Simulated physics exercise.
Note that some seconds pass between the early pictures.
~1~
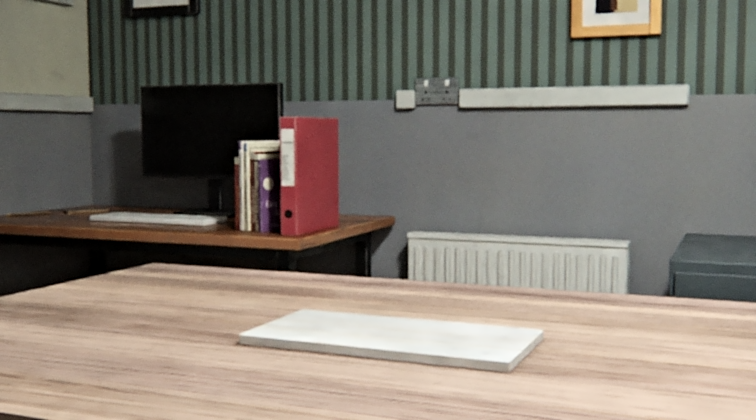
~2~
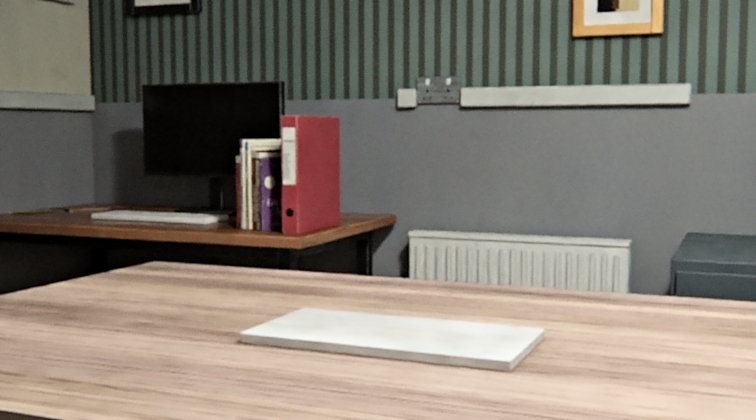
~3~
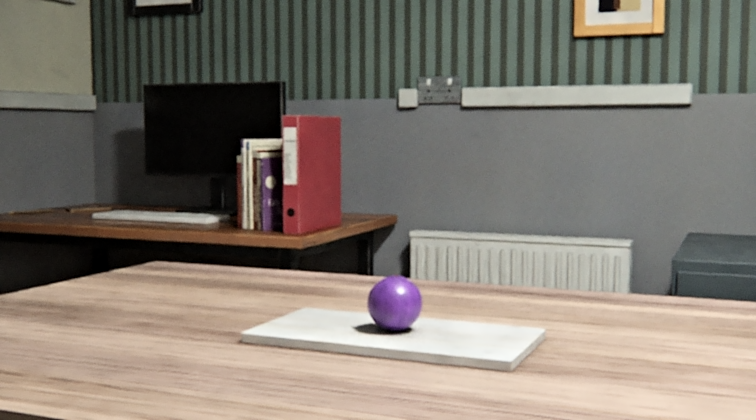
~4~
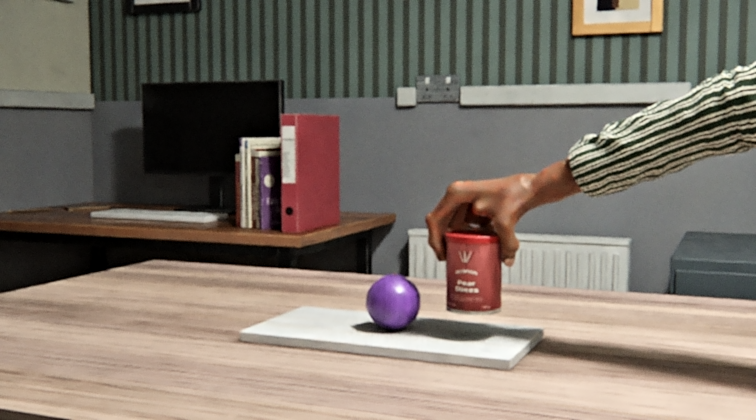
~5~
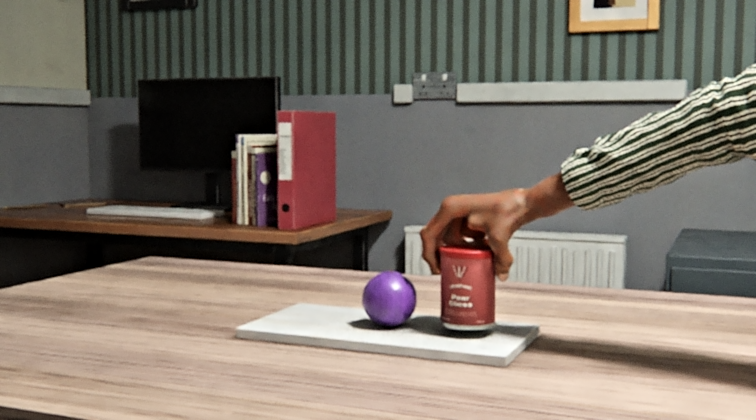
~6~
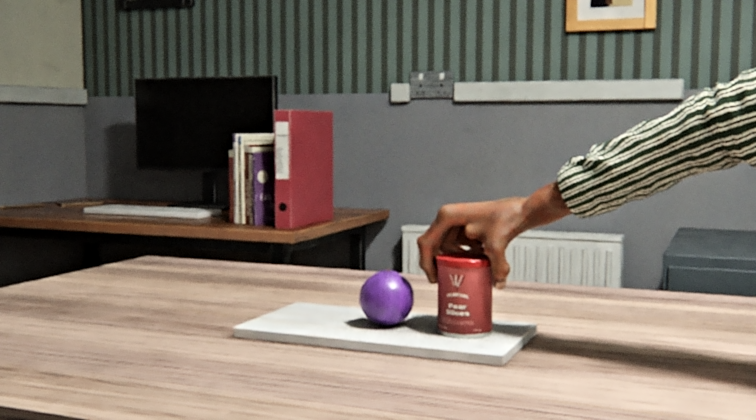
A hand in a striped sleeve lowering a red tin onto a white board beside a purple ball that appeared earlier.
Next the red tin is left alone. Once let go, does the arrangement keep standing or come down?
The build stays upright.
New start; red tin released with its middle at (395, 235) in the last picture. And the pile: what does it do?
Well, it topples after that.
Then, 0.20 s after the last picture, nothing has stirred.
Then, 0.50 s after the last picture, red tin resting near (465, 295).
At rest, all 3 in place. Seen from the same camera at the end, red tin near (465, 295). The pile stays up.
